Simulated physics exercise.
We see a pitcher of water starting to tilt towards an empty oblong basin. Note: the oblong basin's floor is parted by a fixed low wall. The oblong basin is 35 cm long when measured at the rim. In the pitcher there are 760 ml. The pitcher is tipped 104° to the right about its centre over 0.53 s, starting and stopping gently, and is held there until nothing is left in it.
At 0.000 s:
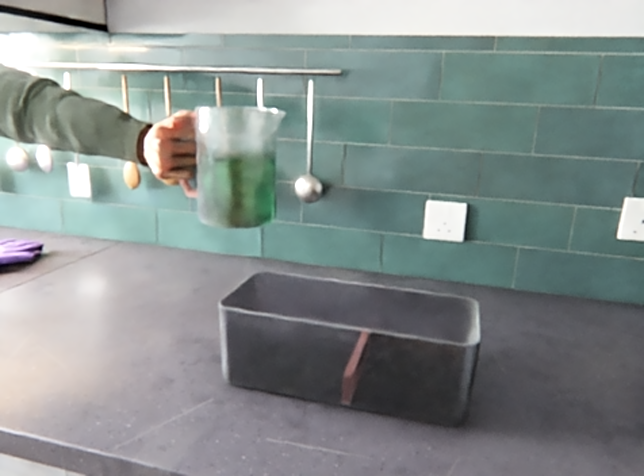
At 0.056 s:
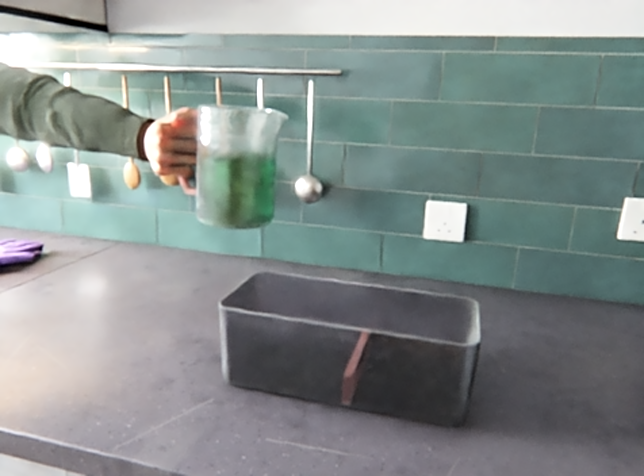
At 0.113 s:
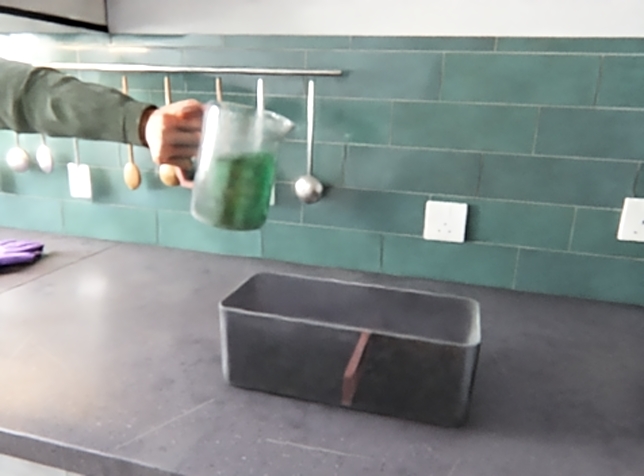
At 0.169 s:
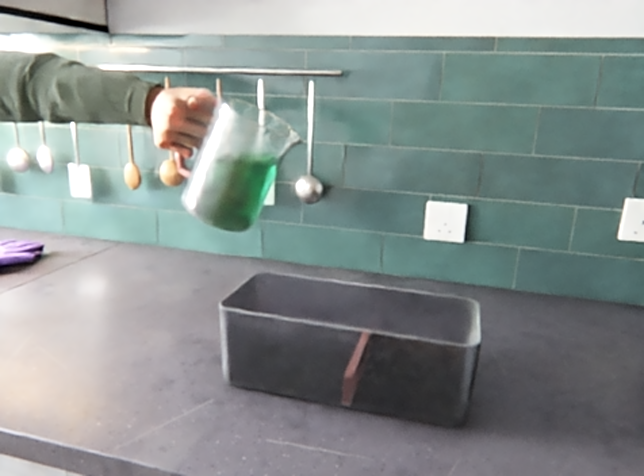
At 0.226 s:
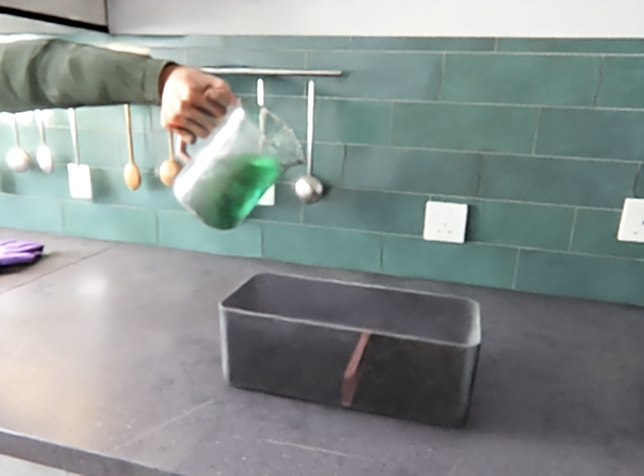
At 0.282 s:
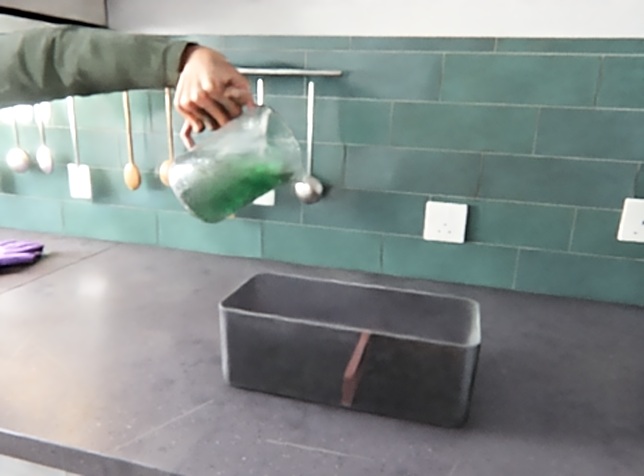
A hand tilts a clear pitcher of green liquid rightward above an empty oblong basin.
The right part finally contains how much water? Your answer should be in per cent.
About 16 in every hundred parts.
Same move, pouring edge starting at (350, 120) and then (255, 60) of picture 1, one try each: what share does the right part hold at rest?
85 then 10 %.
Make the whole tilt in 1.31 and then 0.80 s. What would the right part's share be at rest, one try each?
Roughly 10 per cent the first time and 10 per cent the second.
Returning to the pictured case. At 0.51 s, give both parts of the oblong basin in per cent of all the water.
Around 5 on the left side and 0 on the right side.
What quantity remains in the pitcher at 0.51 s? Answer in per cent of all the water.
At that time about 70 in a hundred parts are still held.
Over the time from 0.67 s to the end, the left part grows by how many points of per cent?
About 30 percent.
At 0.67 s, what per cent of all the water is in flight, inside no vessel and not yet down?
In-air share: About 28 %.
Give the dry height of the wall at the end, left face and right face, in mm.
The left side gives some 20 mm, the right side some 38 mm.
By 0.51 s the tilt is 103° and 69 per cent is still to pour, 5 is left of the wall and 0 right of it.
By 0.67 s the tilt is 104° and 28 per cent is still to pour, 44 is left of the wall and 1 right of it.
By 0.84 s the tilt is 104° and 10 per cent is still to pour, 56 is left of the wall and 16 right of it.
By 1.03 s the tilt is 104° and 2 per cent is still to pour, 70 is left of the wall and 15 right of it.
At rest 74 per cent lies left of the wall, 16 right of it and 10 outside.
